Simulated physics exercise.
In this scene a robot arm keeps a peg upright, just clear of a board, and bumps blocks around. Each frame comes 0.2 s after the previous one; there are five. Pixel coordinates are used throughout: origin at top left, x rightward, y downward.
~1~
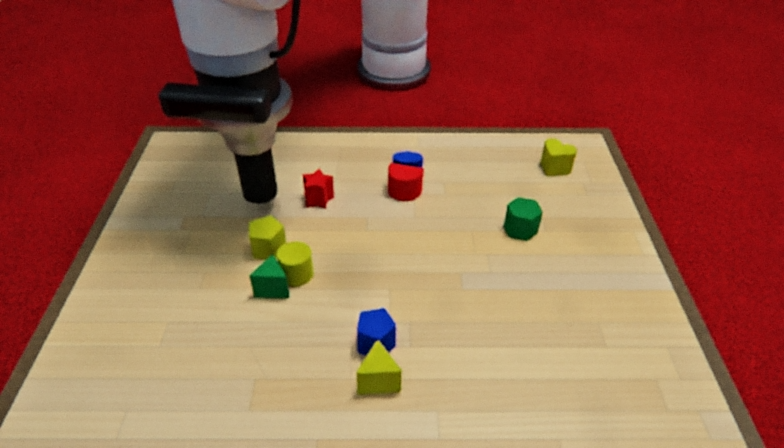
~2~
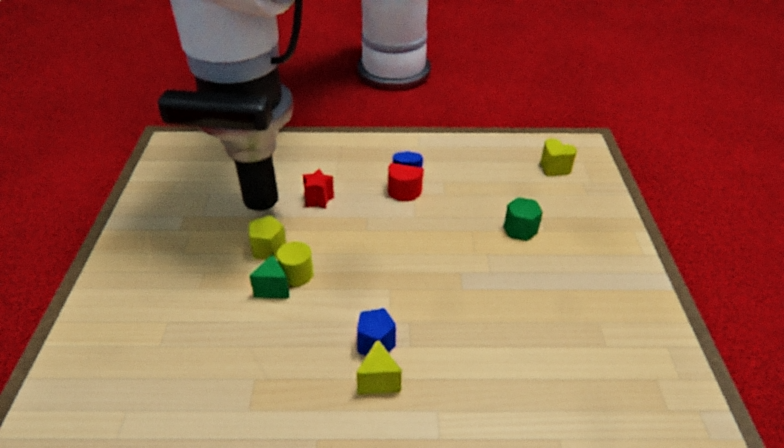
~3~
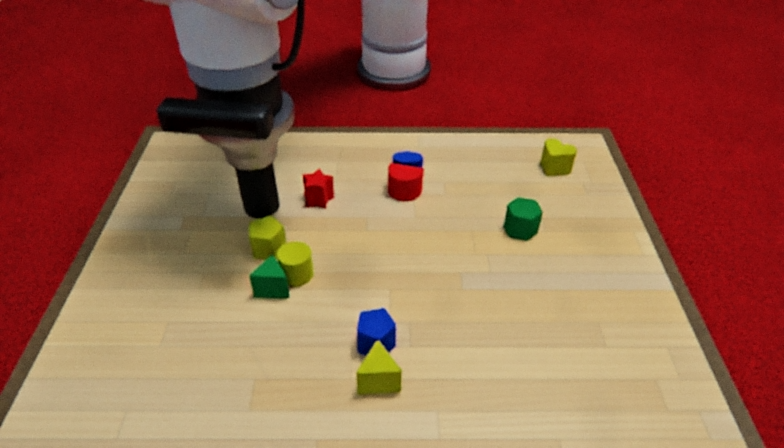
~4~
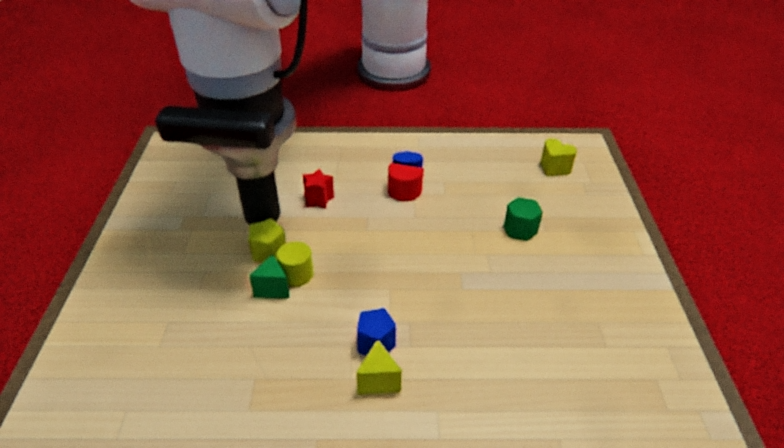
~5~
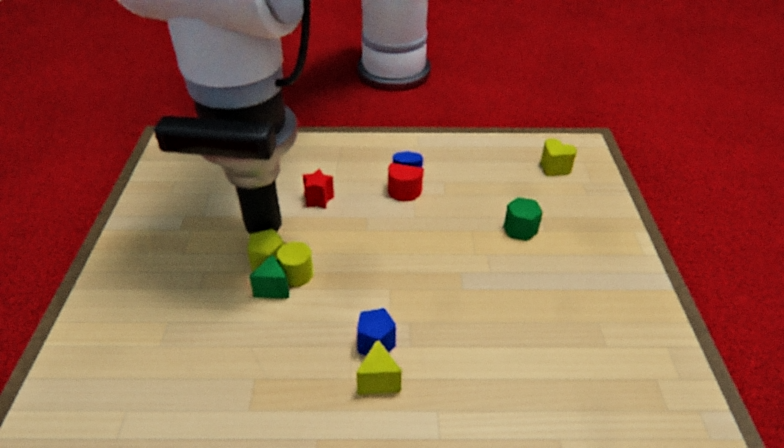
A robot arm with a black peg moved slowly toward the near side of a wooden board scattered with colored blocks, then nudged a yellow block slightly closer to the green triangle and yellow cylinder.
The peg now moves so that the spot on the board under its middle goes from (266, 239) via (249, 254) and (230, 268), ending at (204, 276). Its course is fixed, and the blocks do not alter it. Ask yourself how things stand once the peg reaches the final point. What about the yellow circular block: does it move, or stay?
It is still on its spot.
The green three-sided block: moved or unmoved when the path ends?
From what I can tell, it won't keep its place.
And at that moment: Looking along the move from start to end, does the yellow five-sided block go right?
No, it doesn't check out.
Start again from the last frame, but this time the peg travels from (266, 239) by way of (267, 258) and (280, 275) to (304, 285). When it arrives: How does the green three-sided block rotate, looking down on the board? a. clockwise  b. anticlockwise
My pick is a.
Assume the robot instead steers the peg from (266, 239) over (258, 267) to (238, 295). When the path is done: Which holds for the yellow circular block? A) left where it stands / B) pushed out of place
My pick is B.
On the path given first. Halfway along, peg at (236, 247); yellow five-sided block at (254, 261), turned 50° anticlockwise; green three-sided block at (273, 276).
At the end, peg at (200, 262); yellow five-sided block at (252, 263), turned 60° anticlockwise; green three-sided block at (273, 276); yellow circular block still.
